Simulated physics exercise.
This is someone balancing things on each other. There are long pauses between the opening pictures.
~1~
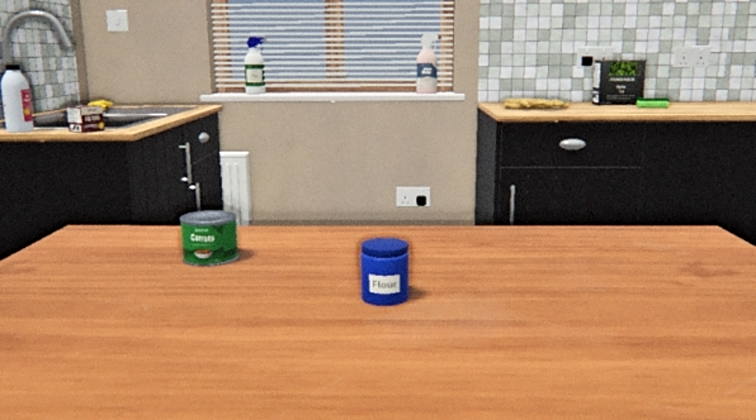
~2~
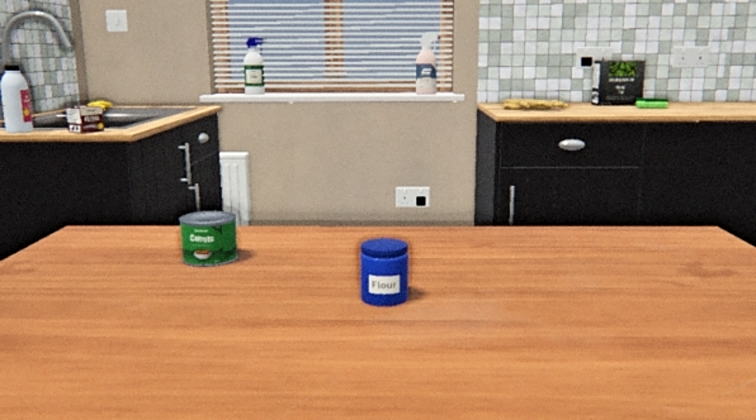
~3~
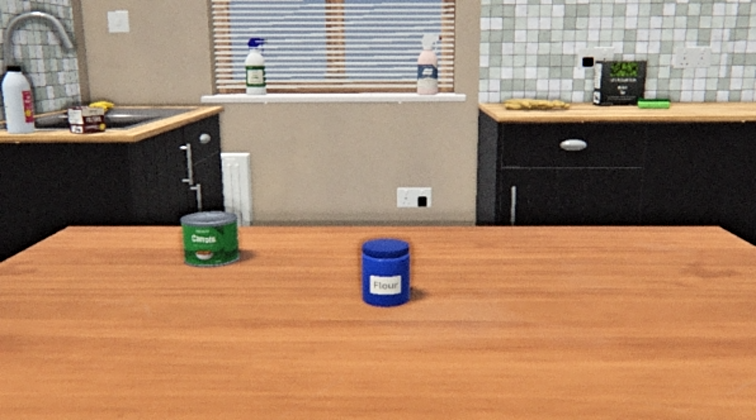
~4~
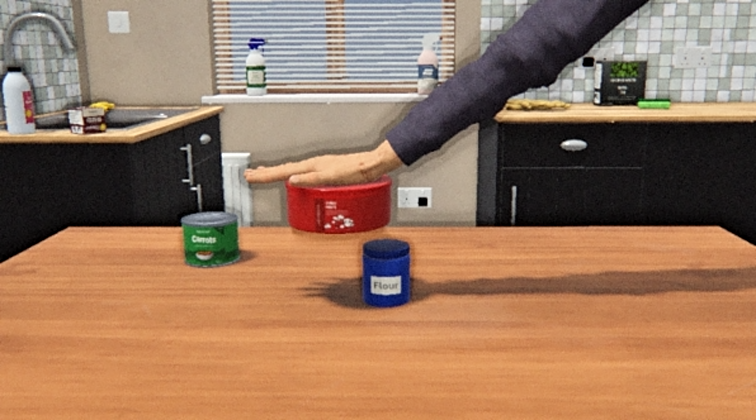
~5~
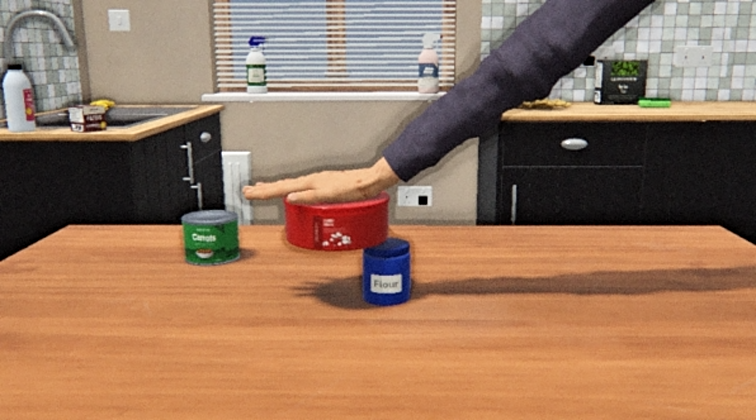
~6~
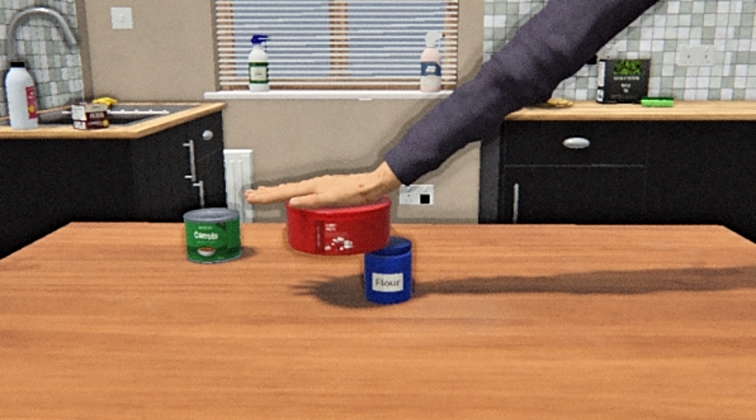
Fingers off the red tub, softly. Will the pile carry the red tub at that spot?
Outcome: The pile gives way.
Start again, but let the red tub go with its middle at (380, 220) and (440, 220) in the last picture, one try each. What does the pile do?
First try: It holds; second try: It comes apart.
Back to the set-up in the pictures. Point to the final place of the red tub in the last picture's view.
Near (334, 246).
Then, 0.20 s after the last picture, red tub now fallen.
Then, 1.60 s after the last picture, nothing new.
At rest, fallen, red tub; the other 2 in place. Seen from the same camera at the end, red tub near (333, 246). The pile loses its balance.
